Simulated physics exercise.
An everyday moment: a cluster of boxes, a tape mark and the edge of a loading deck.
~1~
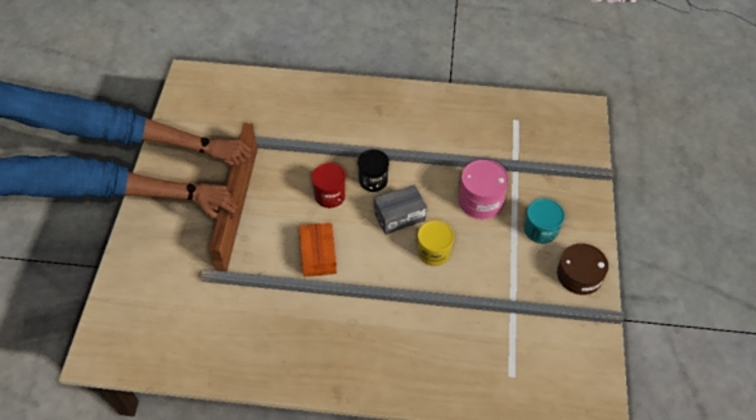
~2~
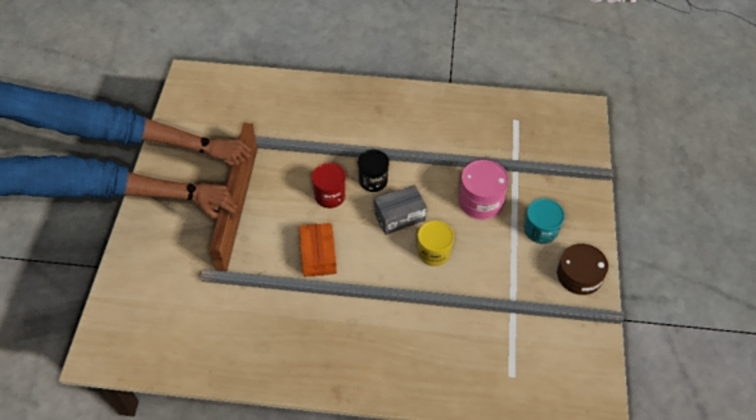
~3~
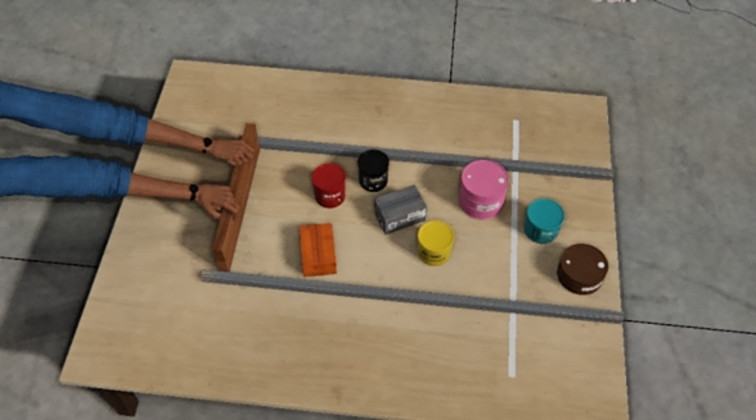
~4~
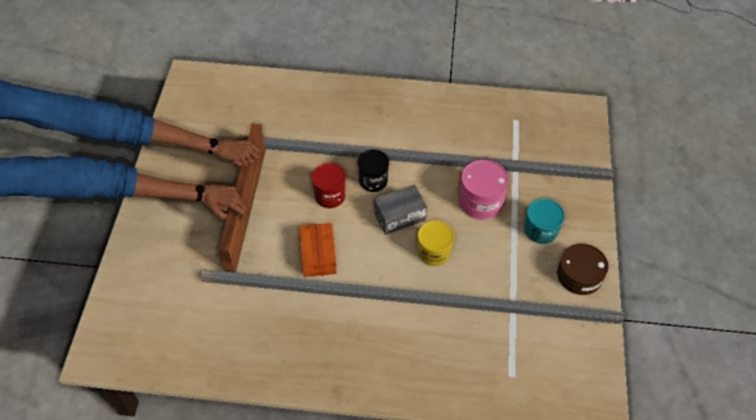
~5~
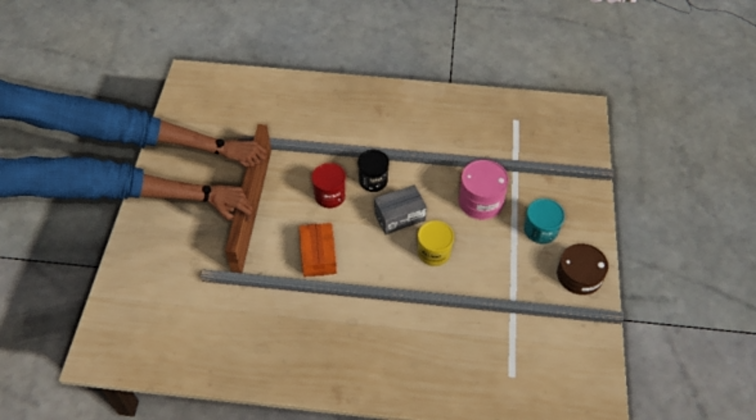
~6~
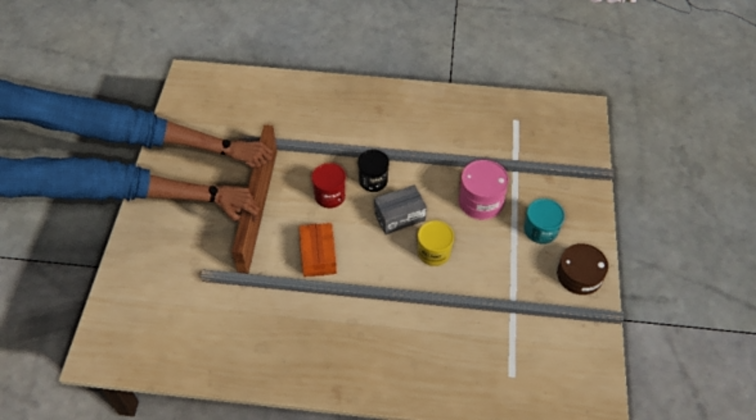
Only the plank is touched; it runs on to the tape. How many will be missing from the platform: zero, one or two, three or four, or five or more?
Outcome: The number that fall off is zero.
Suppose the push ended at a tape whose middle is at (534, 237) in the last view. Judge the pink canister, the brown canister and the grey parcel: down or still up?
The pink canister is kept; the brown canister comes down; the grey parcel holds on.
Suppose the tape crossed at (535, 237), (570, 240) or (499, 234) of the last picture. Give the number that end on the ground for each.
The counts: 1, 4 and 0.
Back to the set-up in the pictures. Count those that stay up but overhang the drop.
1 of them.
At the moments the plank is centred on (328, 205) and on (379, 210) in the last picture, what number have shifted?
The counts are 2 and 4.
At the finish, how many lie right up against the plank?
In contact: 4.
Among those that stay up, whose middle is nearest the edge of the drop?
It is the brown canister.
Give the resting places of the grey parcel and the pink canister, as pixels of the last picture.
First (541, 236), then (569, 194).
Soon after, none off yet; brown canister at rest near (582, 269); turquoise pail at rest near (544, 222); pink canister at rest near (483, 190).
In the end, the number that fall off is zero.
